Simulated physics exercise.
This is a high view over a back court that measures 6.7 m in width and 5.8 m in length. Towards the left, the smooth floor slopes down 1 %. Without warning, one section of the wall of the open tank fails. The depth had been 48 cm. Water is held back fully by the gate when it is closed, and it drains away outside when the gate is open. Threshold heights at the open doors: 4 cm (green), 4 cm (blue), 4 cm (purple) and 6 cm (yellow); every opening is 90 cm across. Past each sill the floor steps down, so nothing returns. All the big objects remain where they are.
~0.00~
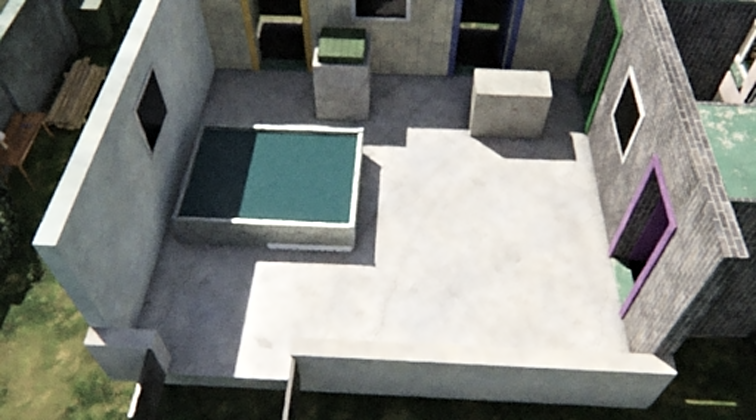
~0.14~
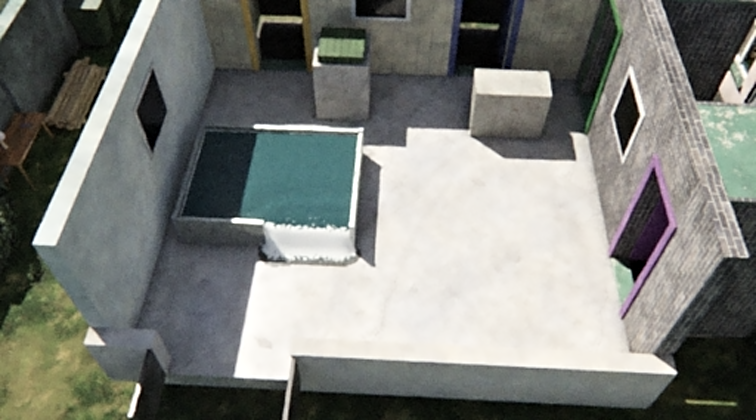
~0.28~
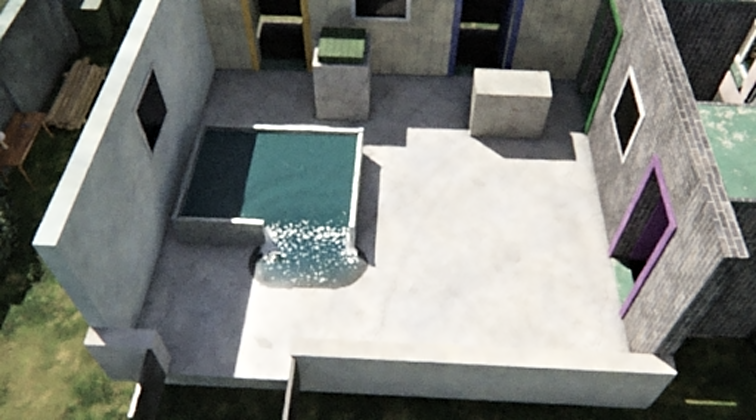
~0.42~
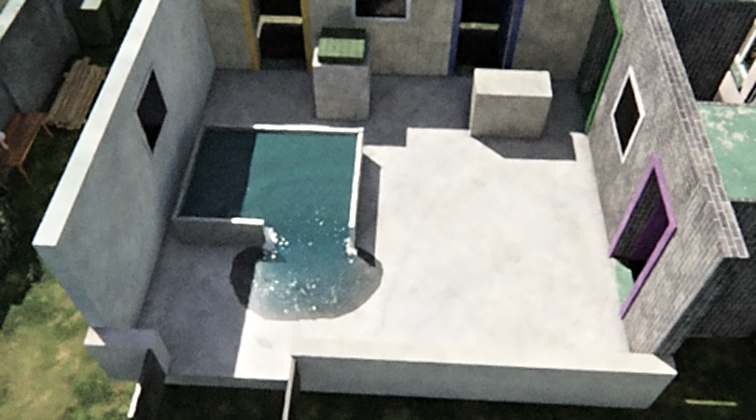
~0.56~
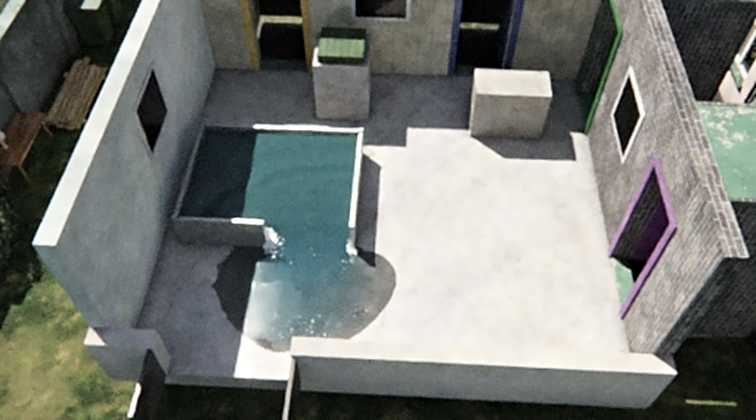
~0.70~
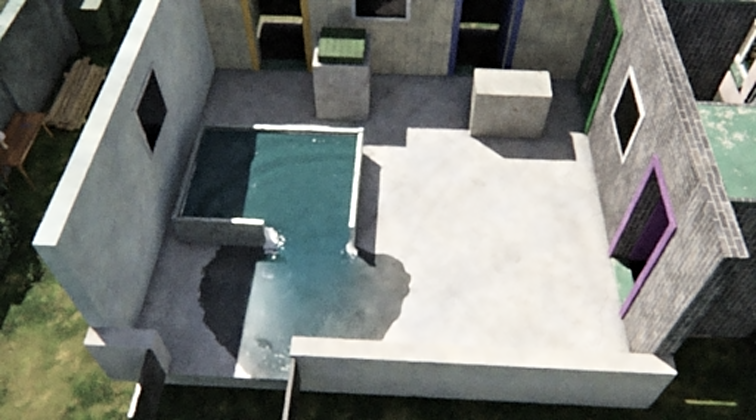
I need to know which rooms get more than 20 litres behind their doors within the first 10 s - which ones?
Here is each one: The green door does not get more than 20 litres; the blue door does not get more than 20 litres; the purple door gets more than 20 litres; the yellow door does not get more than 20 litres.
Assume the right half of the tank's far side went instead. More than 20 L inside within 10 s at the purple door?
Measured against that limit, the purple door stays within it.
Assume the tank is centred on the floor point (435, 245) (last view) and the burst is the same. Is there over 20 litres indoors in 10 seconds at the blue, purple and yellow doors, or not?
Measured against that limit, blue comes out short of it, purple beyond it and yellow short of it.
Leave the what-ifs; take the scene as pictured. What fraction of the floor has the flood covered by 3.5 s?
Roughly 35 % of the floor is wet.
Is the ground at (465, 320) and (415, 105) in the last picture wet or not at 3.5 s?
Soaked, untouched.
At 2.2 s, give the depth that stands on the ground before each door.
Depths in cm: Green 0, blue 0, purple 0, yellow 0.
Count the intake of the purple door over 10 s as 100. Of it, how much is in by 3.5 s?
About 5%.
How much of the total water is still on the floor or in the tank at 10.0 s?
Some 58 in a hundred.
After 1.4 s water covers 15 % of the floor and is deepest (28 cm) near (329, 251); green door not reached, blue door not reached, purple door not reached, yellow door not reached.
After 2.2 s water covers 20 % of the floor and is deepest (28 cm) near (330, 364); green door not reached, blue door not reached, purple door not reached, yellow door not reached.
After 3.5 s water covers 35 % of the floor and is deepest (20 cm) near (618, 377); green door not reached, blue door not reached, purple door 10 cm at the sill, 3 L in, yellow door not reached.
After 6.0 s water covers 50 % of the floor and is deepest (12 cm) near (316, 363); green door 2 cm at the sill, 0 L in, blue door not reached, purple door 8 cm at the sill, 44 L in, yellow door not reached.
After 10.0 s water covers 80 % of the floor and is deepest (6 cm) near (317, 251); green door 5 cm at the sill, 2 L in, blue door 3 cm at the sill, 0 L in, purple door 4 cm at the sill, 58 L in, yellow door not reached.
